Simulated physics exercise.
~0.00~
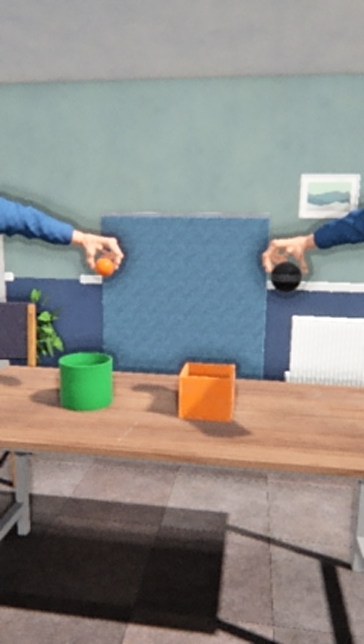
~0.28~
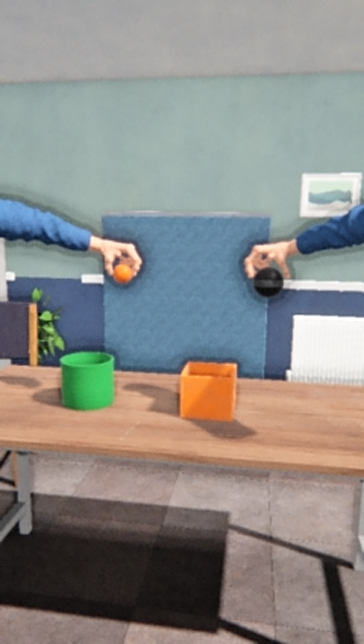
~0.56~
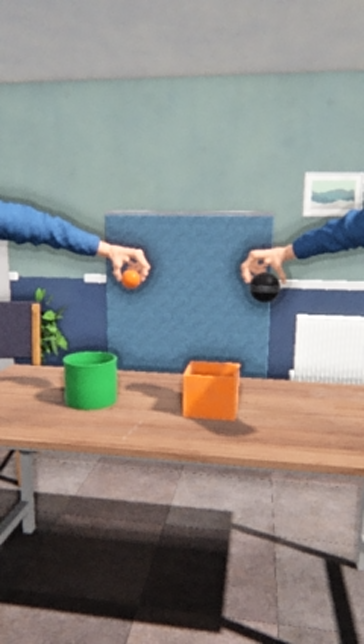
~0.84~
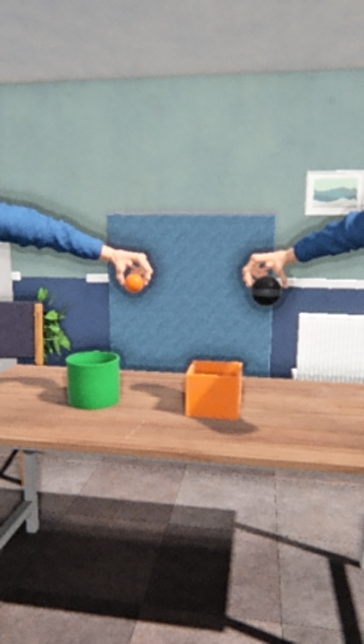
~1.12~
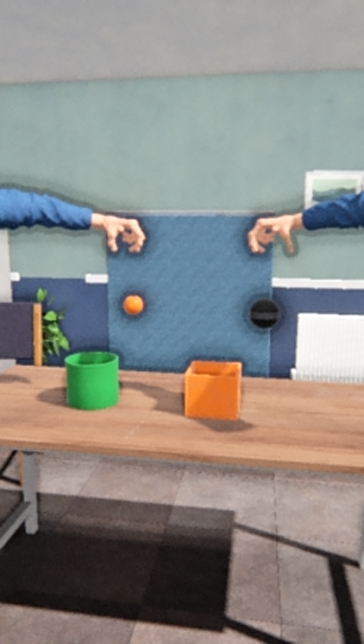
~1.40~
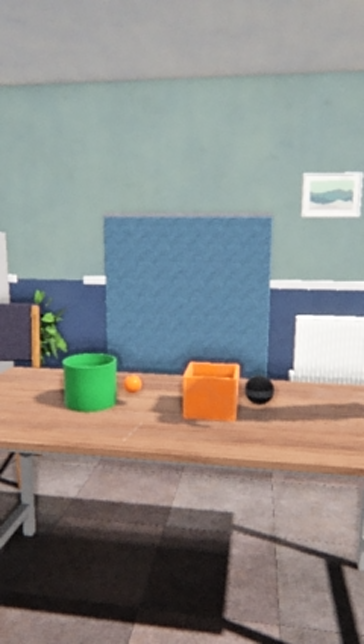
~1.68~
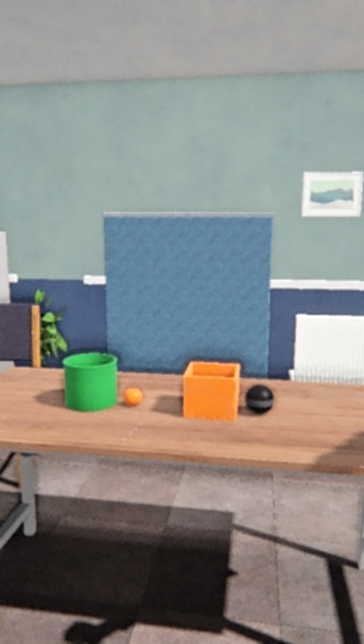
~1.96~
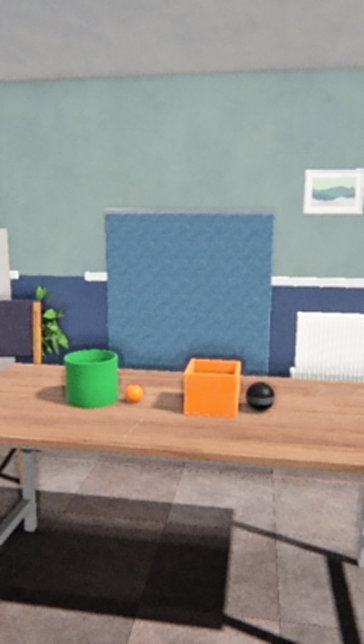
A small orange ball and a larger black ball are held up by two blue-sleeved hands reaching in from the left and right, seen from the front by a slightly swaying camera in a room with a green and navy wall. Below them, a green round bin and an orange square box stand on a wooden table before a blue panel. The hands move inward a little, lower slightly and pause. Both then let go and draw back as the balls drop. The orange ball lands on the table right of the green bin, and the black one rests right of the orange box, both missing.
